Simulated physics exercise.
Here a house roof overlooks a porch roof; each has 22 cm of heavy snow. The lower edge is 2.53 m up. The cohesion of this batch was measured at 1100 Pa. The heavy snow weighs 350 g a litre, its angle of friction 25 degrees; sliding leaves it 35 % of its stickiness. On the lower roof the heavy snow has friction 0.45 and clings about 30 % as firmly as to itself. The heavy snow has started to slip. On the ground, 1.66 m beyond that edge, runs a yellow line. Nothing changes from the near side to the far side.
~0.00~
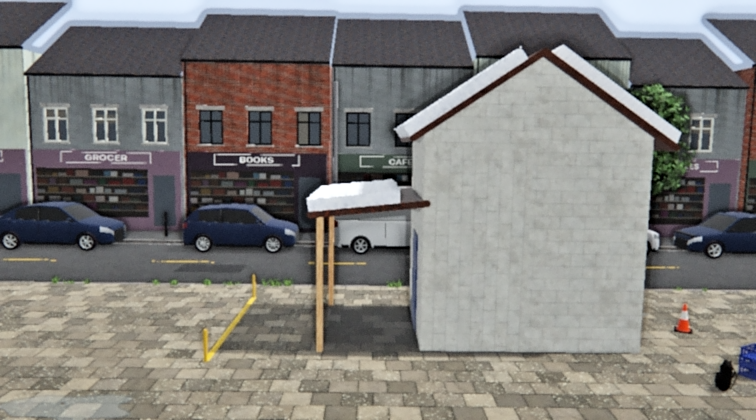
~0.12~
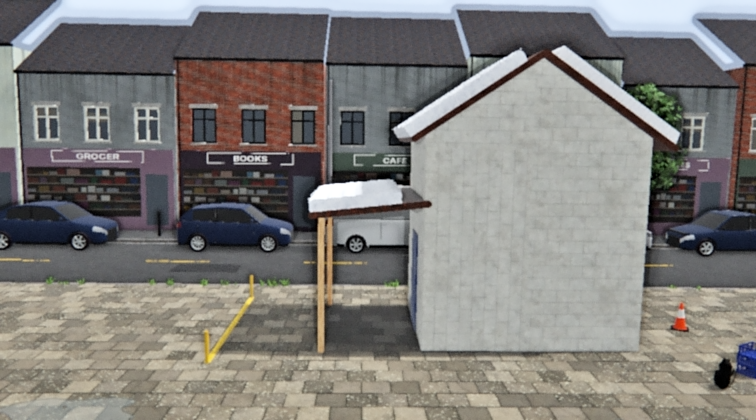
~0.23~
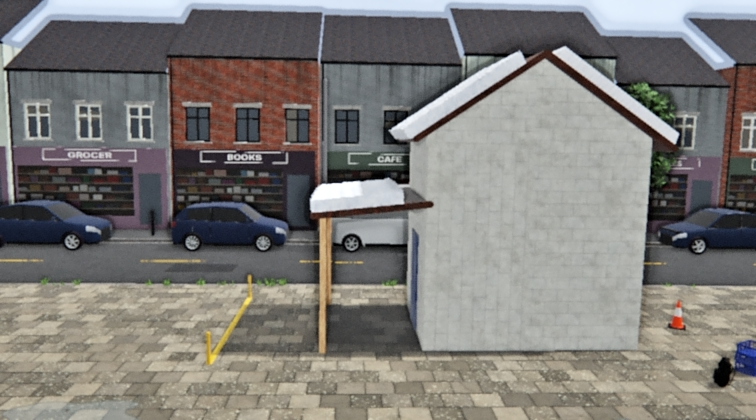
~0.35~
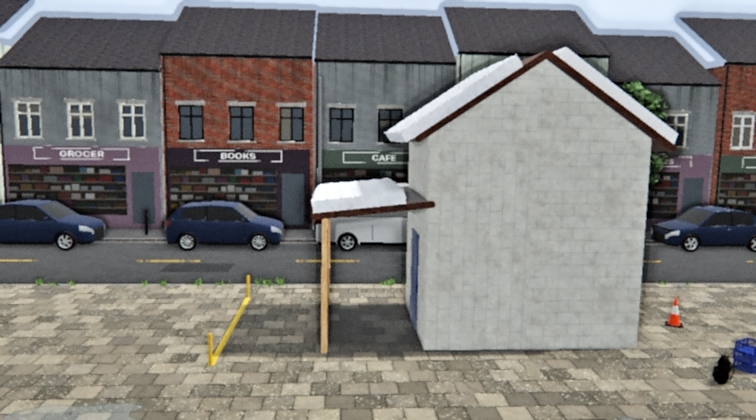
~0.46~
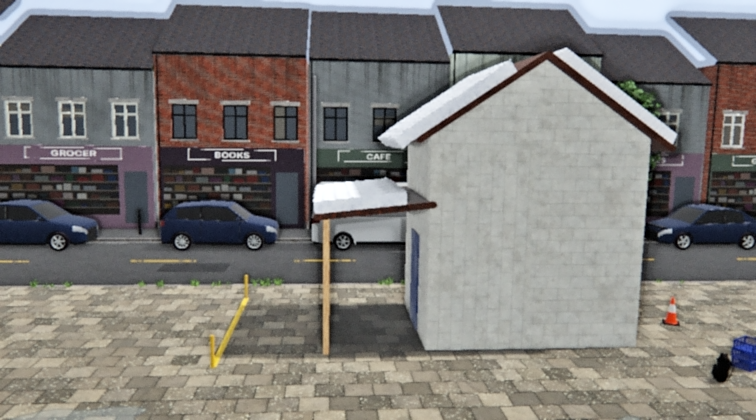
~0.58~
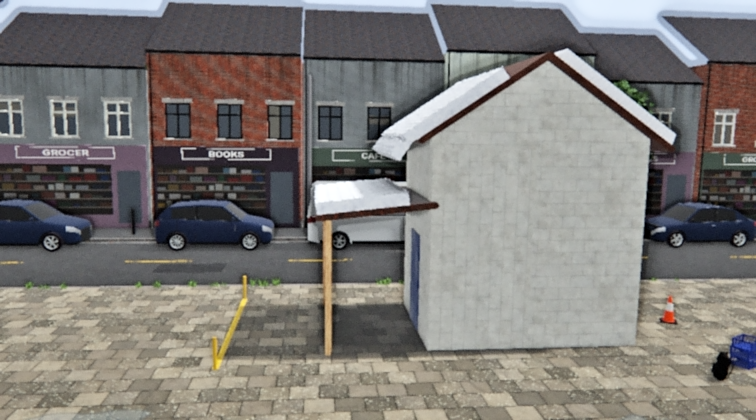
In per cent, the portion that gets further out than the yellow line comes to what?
Expect roughly 1 %.
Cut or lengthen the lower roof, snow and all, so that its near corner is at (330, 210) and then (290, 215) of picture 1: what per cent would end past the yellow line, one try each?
In turn about 7 %, 0 %.
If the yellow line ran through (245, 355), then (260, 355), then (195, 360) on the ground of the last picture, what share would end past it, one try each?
In that order: 5 %, 9 %, 0 %.
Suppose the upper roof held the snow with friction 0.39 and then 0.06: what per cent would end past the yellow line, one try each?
In that order: 0 %, 5 %.
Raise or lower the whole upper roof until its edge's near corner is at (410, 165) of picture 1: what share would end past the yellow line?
In that case some 0 per cent.
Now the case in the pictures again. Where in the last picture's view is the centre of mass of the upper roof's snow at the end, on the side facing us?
Around (328, 248).
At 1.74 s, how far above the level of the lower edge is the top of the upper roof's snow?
About 0.7 m.
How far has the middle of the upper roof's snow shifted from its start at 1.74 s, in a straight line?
Some 2.8 m.
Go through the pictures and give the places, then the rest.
The first picture shows front end of the heavy snow at (409, 123).
The second picture shows front end of the heavy snow at (410, 124), its middle shifted 1.8 cm.
The third picture shows front end of the heavy snow at (409, 126), its middle shifted 7.3 cm, 3 % of it past the upper edge, in one piece.
The fourth picture shows front end of the heavy snow at (406, 139), its middle shifted 17 cm, 7 % of it past the upper edge, in one piece.
The fifth picture shows front end of the heavy snow at (401, 142), its middle shifted 32 cm, 13 % of it past the upper edge, in one piece.
The sixth picture shows front end of the heavy snow at (395, 151), its middle shifted 51 cm, 21 % of it past the upper edge, cracking.
By 1.11 s, none is below the lower edge and 0 % is past the line.
By 1.74 s, none is below the lower edge and 0 % is past the line.
By 2.37 s, 26 % is below the lower edge and 0 % is past the line.
By 3.00 s, 26 % is below the lower edge and 1 % is past the line.
By 3.60 s, at the end, 26 % is below the lower edge and 1 % is past the line.
